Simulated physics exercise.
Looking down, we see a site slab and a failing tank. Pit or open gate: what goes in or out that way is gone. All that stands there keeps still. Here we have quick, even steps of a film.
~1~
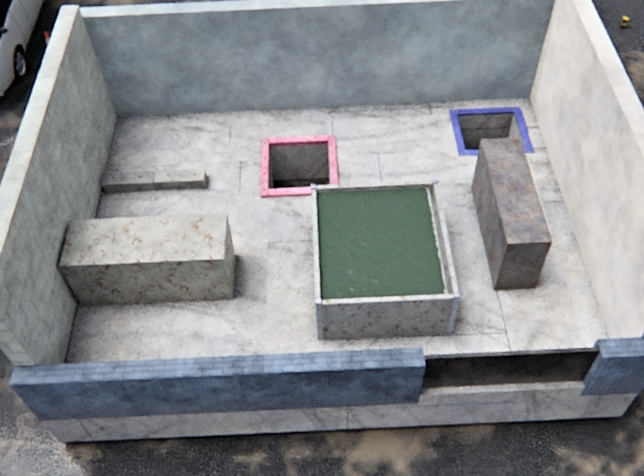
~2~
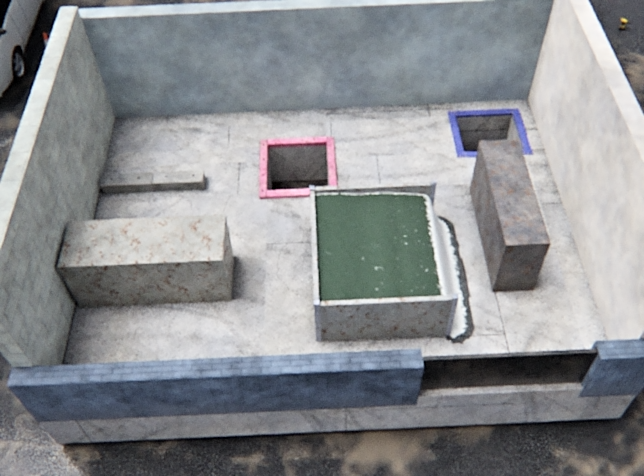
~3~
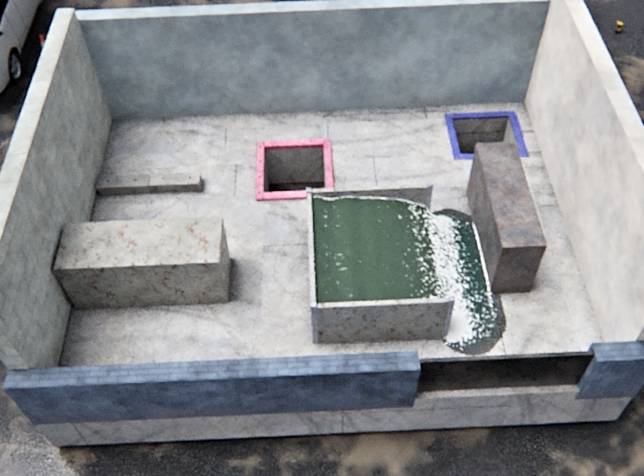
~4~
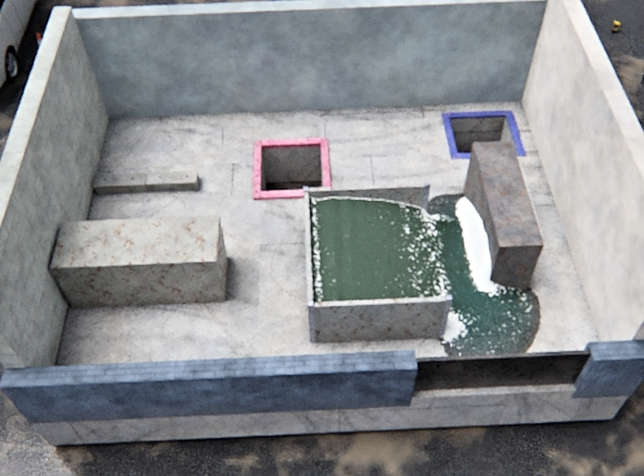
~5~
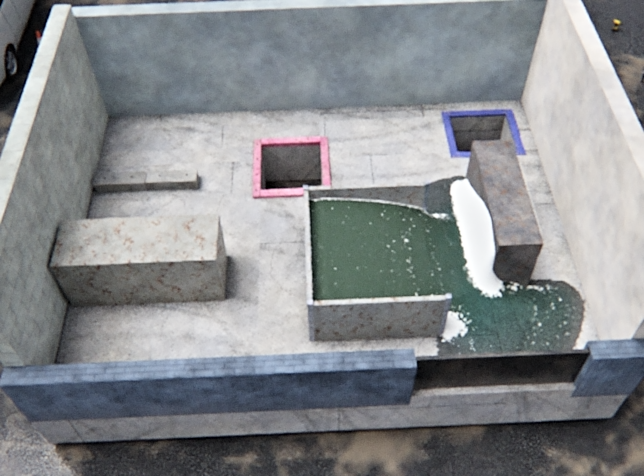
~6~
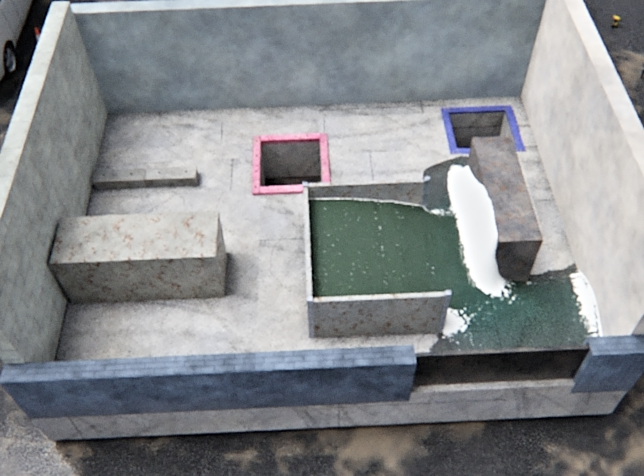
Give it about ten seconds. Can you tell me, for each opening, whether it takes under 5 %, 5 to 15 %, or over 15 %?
The gate drains a share short of five per cent; the blue pit drains a share exceeding fifteen per cent; the pink pit drains a share short of five per cent.
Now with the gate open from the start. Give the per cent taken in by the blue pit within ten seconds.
That would be 25 percent for the blue pit.
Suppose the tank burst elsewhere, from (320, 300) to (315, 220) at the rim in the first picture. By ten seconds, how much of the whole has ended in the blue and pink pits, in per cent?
The blue pit gets 6 per cent and the pink pit 10 per cent.
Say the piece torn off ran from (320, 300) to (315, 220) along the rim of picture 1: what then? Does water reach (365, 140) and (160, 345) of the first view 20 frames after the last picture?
Well, the first place ends up left untouched, and the second one drenched.
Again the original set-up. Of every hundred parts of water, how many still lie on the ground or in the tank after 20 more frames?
Some 88 per cent has not gone.
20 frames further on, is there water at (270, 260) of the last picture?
Looking at that place, I'd say still bare.
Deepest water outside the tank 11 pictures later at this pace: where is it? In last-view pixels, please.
Around (602, 365).
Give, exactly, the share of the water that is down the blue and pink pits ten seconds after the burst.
Roughly 38 %, then roughly 2 %.
A moment on, water covers 30 % of the floor; the gate 0 %, the blue pit 1 %, the pink pit 0 %.
Next, water covers 40 % of the floor; the gate 0 %, the blue pit 3 %, the pink pit 0 %.
Then, water covers 60 % of the floor; the gate 0 %, the blue pit 12 %, the pink pit 0 %.
Later, water covers 75 % of the floor; the gate 0 %, the blue pit 28 %, the pink pit 1 %.
In the end, water covers 90 % of the floor; the gate 0 %, the blue pit 39 %, the pink pit 1 %.
